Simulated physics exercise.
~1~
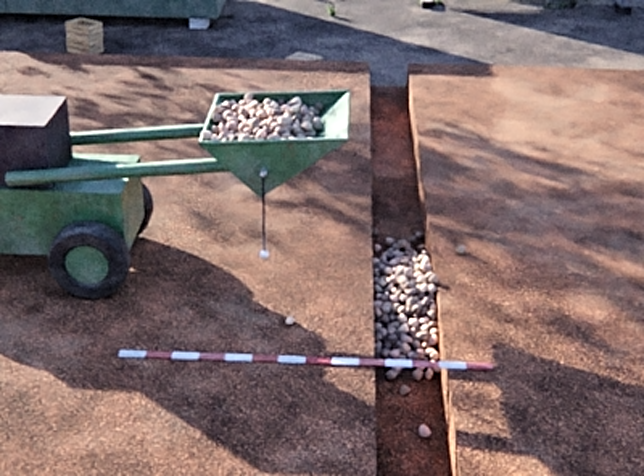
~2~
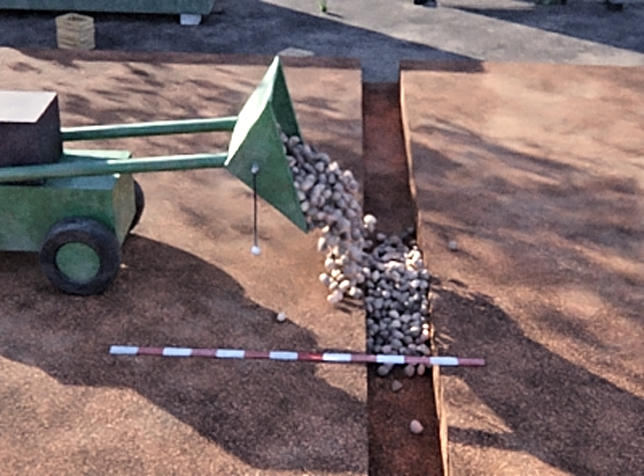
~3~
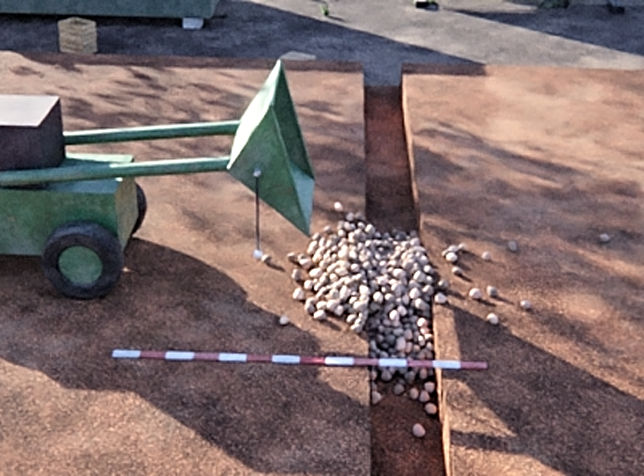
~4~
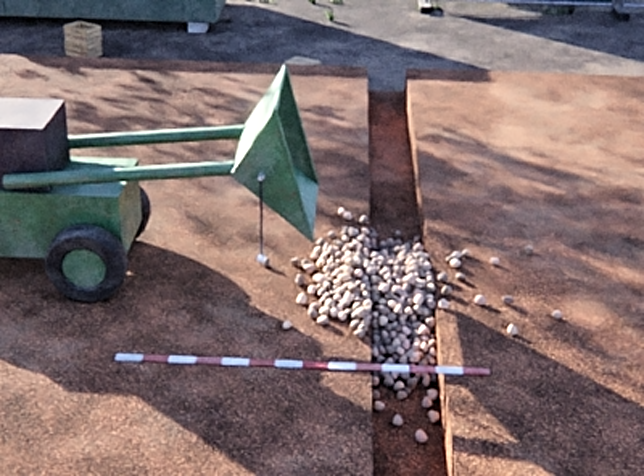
A green wheeled loader with a bucket full of pale, rounded stones stands at the left of a reddish-brown dirt yard, seen from slightly above by a gently swaying camera. Ahead of it a narrow, straight-sided trench already holds a pile of similar stones, and a red and white banded rod lies across the ground in front. The bucket tips steeply forward, and the stones pour from its lip toward the trench. They heap up on the near edge and fill the trench further, while a few roll onto the far side. Finally the emptied bucket stays tilted above the settled heap.
